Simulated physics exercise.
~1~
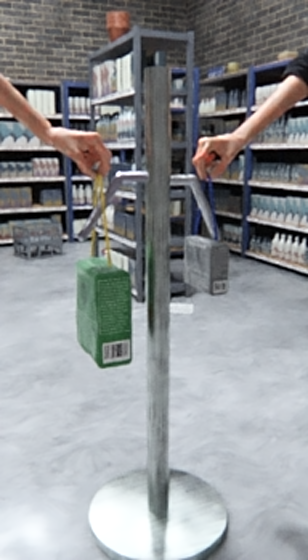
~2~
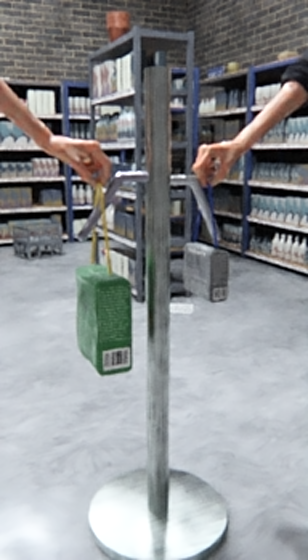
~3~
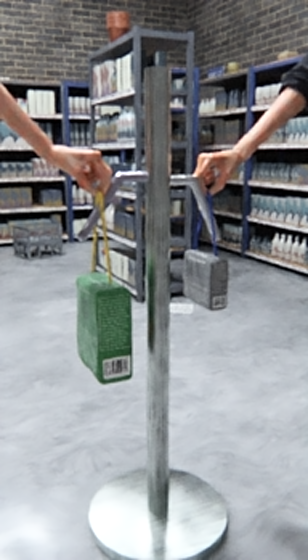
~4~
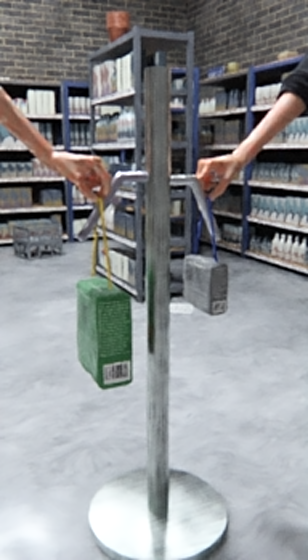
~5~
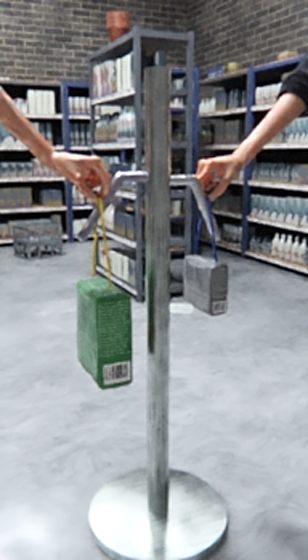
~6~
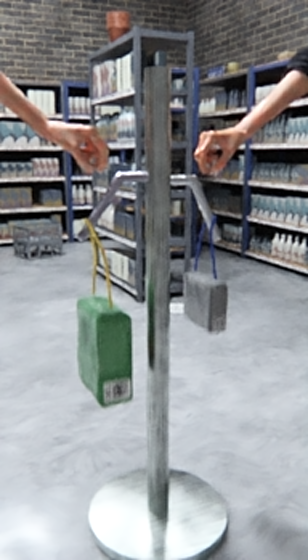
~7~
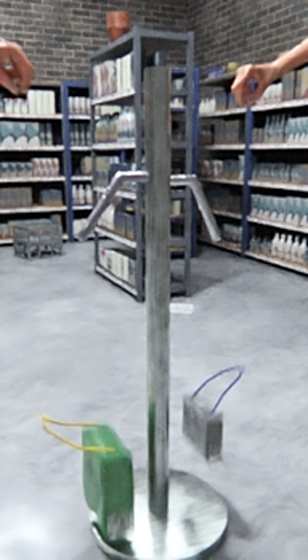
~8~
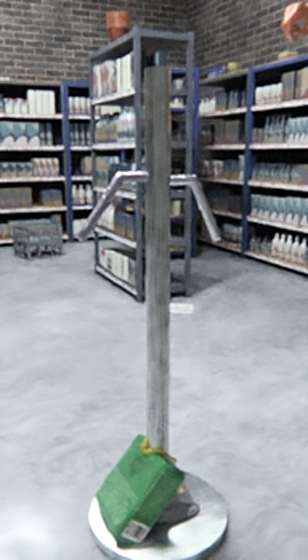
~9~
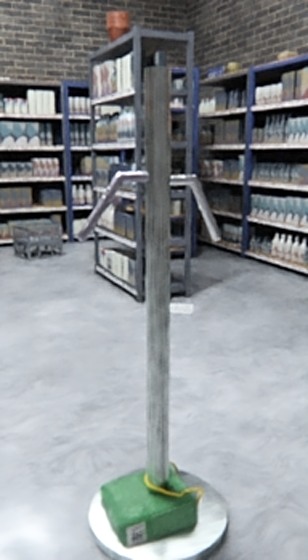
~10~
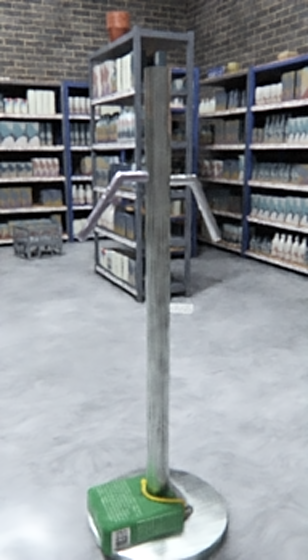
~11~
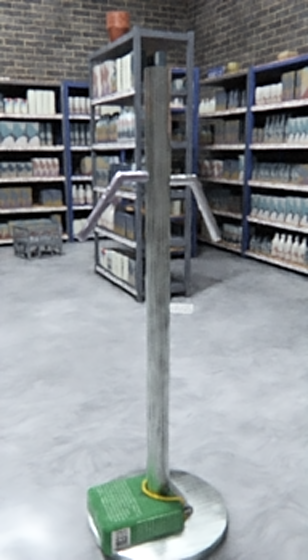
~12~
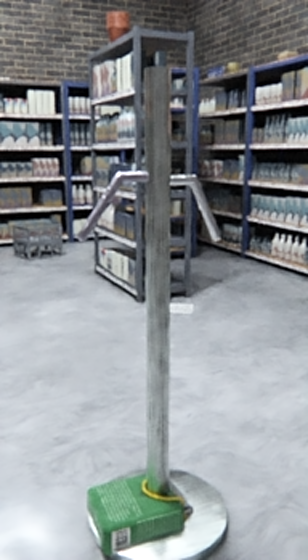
A green bag and a grey pouch dropped to the floor after two hands lowered them by their loops onto a metal stand's sloping pegs and let go, and the green bag ended up lying at the foot of the post.
